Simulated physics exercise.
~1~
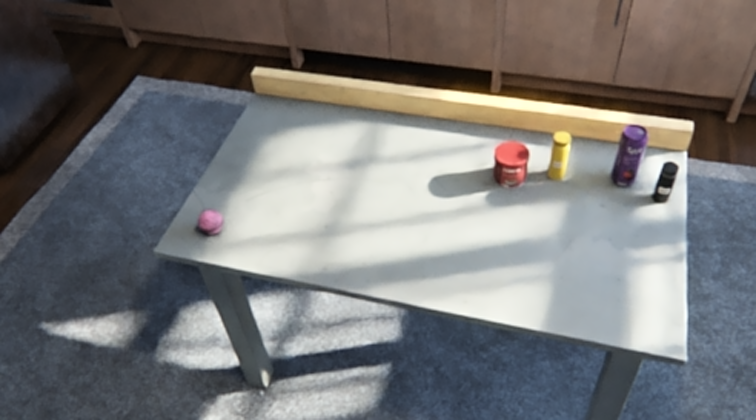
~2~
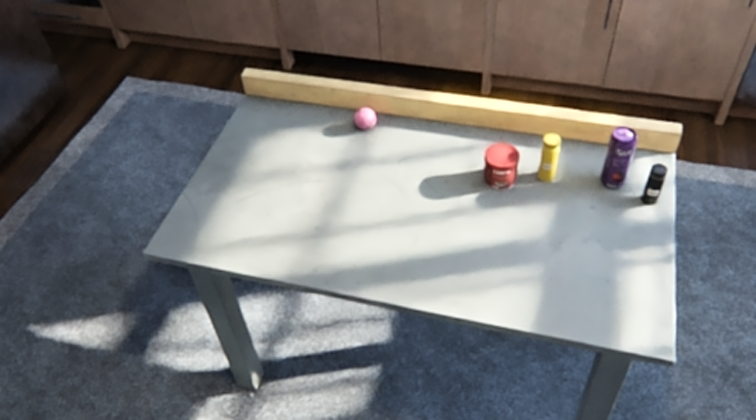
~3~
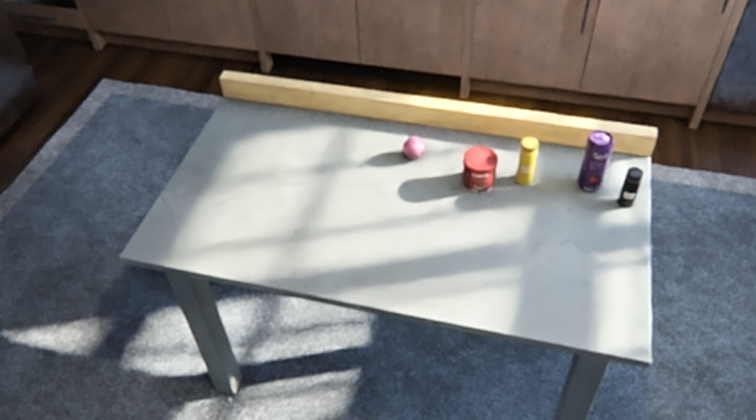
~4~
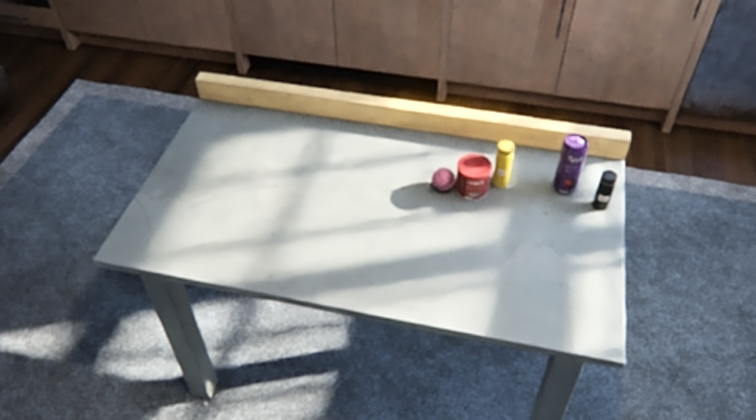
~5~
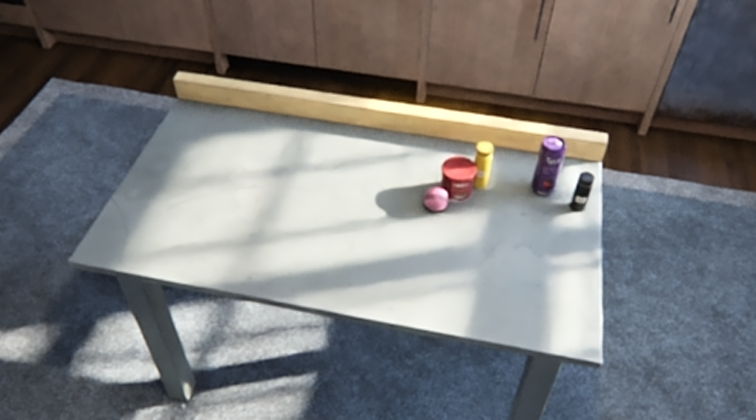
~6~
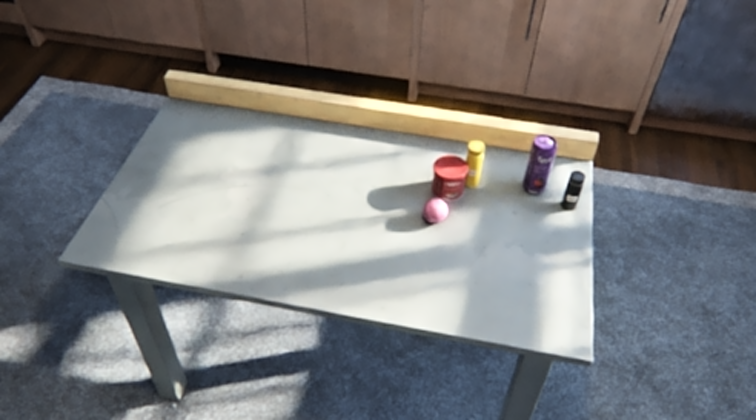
A pink ball starts near the left end of a pale grey table, with a red tin, a yellow shaker, a purple can and a black shaker standing toward the right. It travels up and across to the wooden rail along the far edge, then comes away from it, heading right and toward the near side. The ball meets the red tin, which shifts slightly but stays upright. The ball then drifts a little farther toward the near edge. It ends on the tabletop just in front of the tin, with the shakers and purple can still standing in their places.
